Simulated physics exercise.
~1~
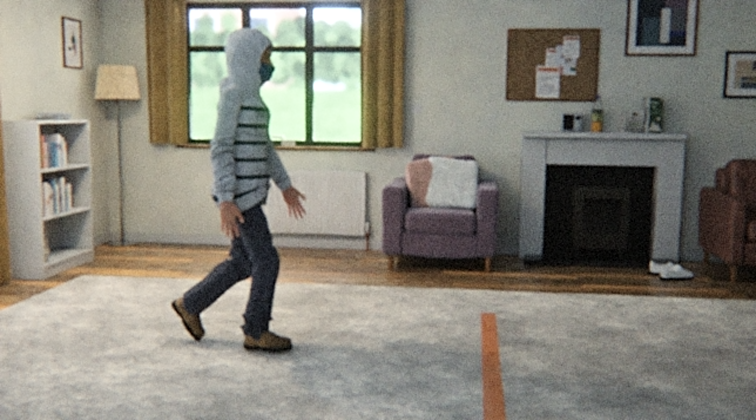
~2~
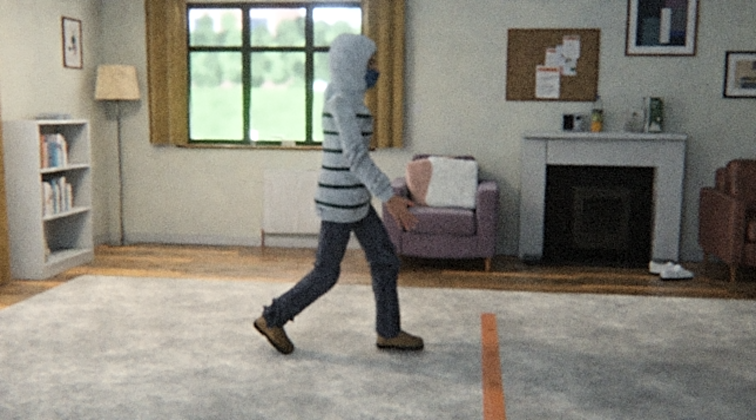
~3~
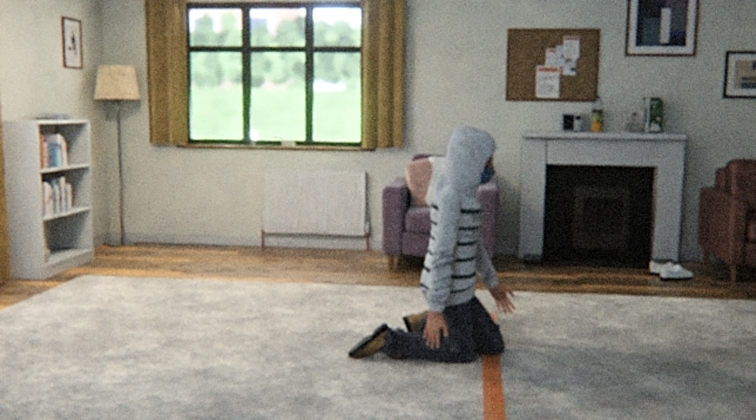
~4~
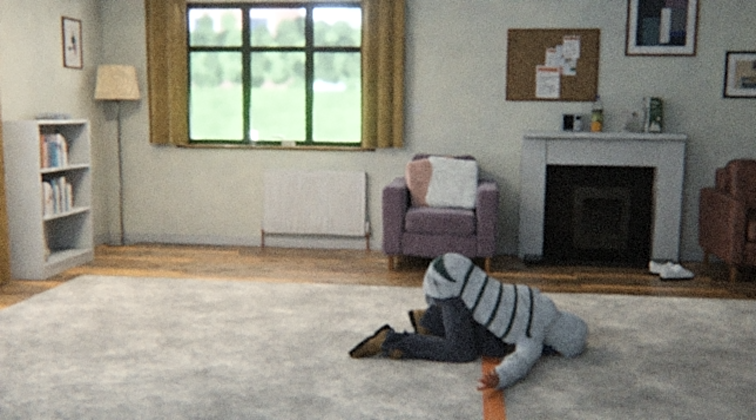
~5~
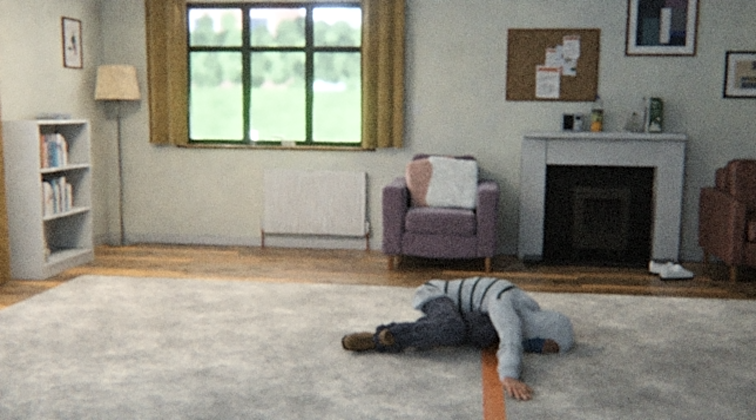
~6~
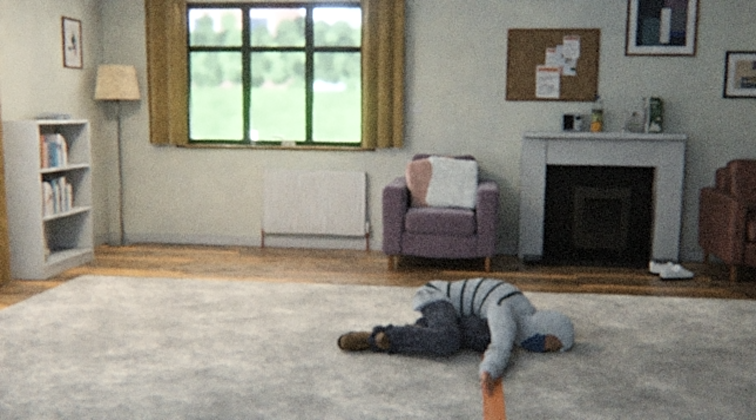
A person in a striped hooded top walked right across the living room towards the orange tape, dropped to their knees, then crumpled forward onto the carpet and lay still, with their head past the tape and their hips short of it.
